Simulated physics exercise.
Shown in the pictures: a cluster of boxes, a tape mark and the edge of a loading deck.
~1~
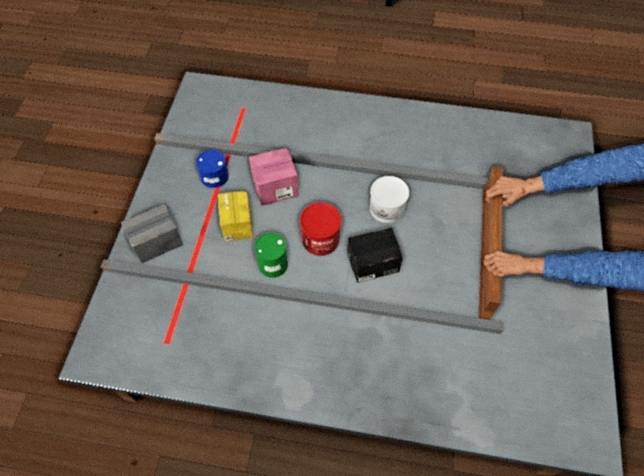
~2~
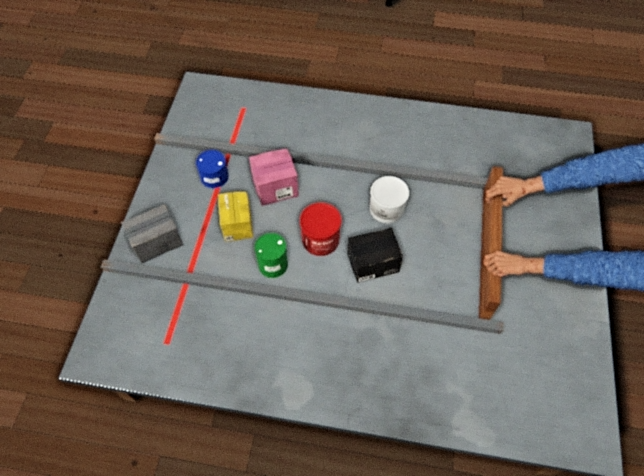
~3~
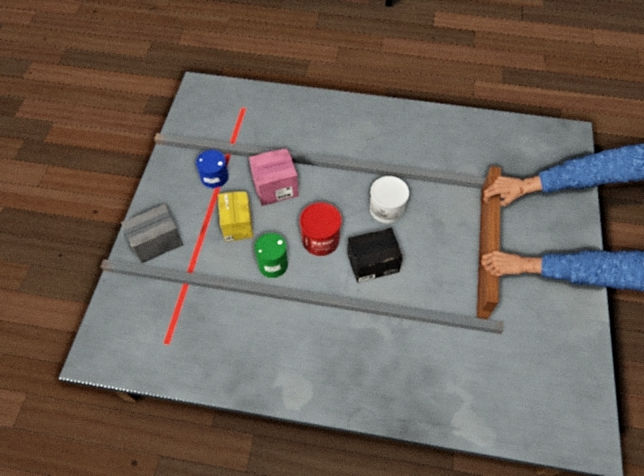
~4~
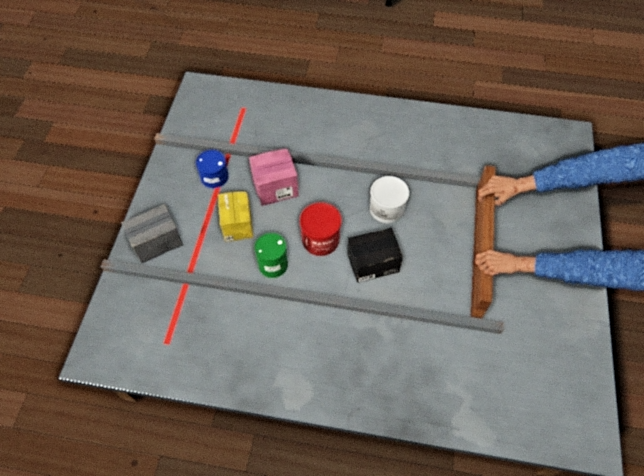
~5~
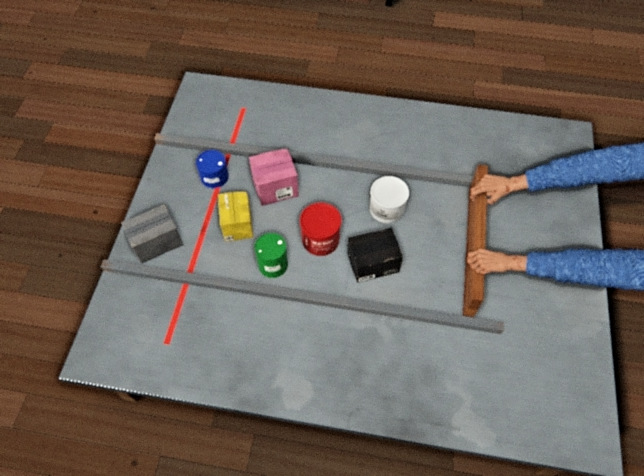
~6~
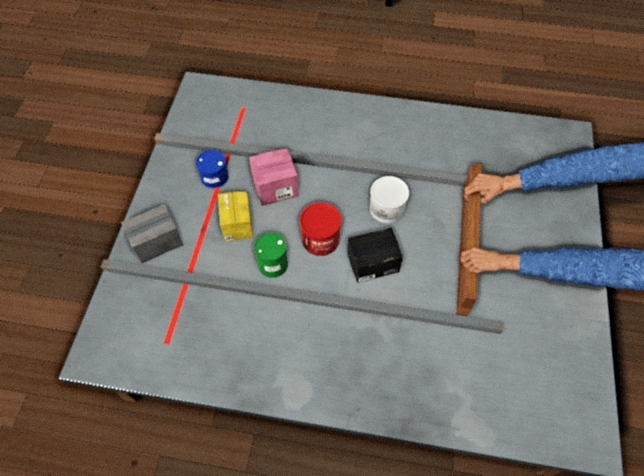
On a grey deck, two hands slide a wooden plank slightly left toward still boxes and cans.
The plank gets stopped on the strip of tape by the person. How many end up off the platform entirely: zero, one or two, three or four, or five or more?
Looks to me like the count going over is a one or a two.
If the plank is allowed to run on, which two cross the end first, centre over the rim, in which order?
First up is the blue canister, with the grey box next.
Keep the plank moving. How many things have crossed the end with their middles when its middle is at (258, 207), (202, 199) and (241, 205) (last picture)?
0, 1 and 0.
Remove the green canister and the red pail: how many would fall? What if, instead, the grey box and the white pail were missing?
The first try gives 1, the second gives 0.
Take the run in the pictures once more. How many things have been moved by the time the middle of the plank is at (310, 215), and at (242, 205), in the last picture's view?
By the first moment it's 5, by the second it's 7.
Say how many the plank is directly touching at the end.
It's 4.
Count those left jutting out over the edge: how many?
That adds up to 1.
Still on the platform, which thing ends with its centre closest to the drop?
Foremost: The grey box.
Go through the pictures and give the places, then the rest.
Grey box (153, 234); blue canister (213, 169); yellow parcel (236, 216); plank (491, 241); tape (210, 211), in the first picture.
Blue canister (213, 169); white pail (388, 200), in the second picture.
Yellow parcel (236, 217); plank (489, 241), in the third picture.
Grey box (153, 234); red pail (321, 230), in the fourth picture.
Blue canister (213, 169); pink parcel (274, 177), in the fifth picture.
Grey box (153, 234); blue canister (213, 169); yellow parcel (236, 217); plank (469, 238); tape (210, 211), in the sixth picture.
Early on, none off yet; grey box at rest near (153, 234); blue canister at rest near (213, 169); yellow parcel at rest near (236, 217).
Finally, the number that fall off is one or two; lost, blue canister.
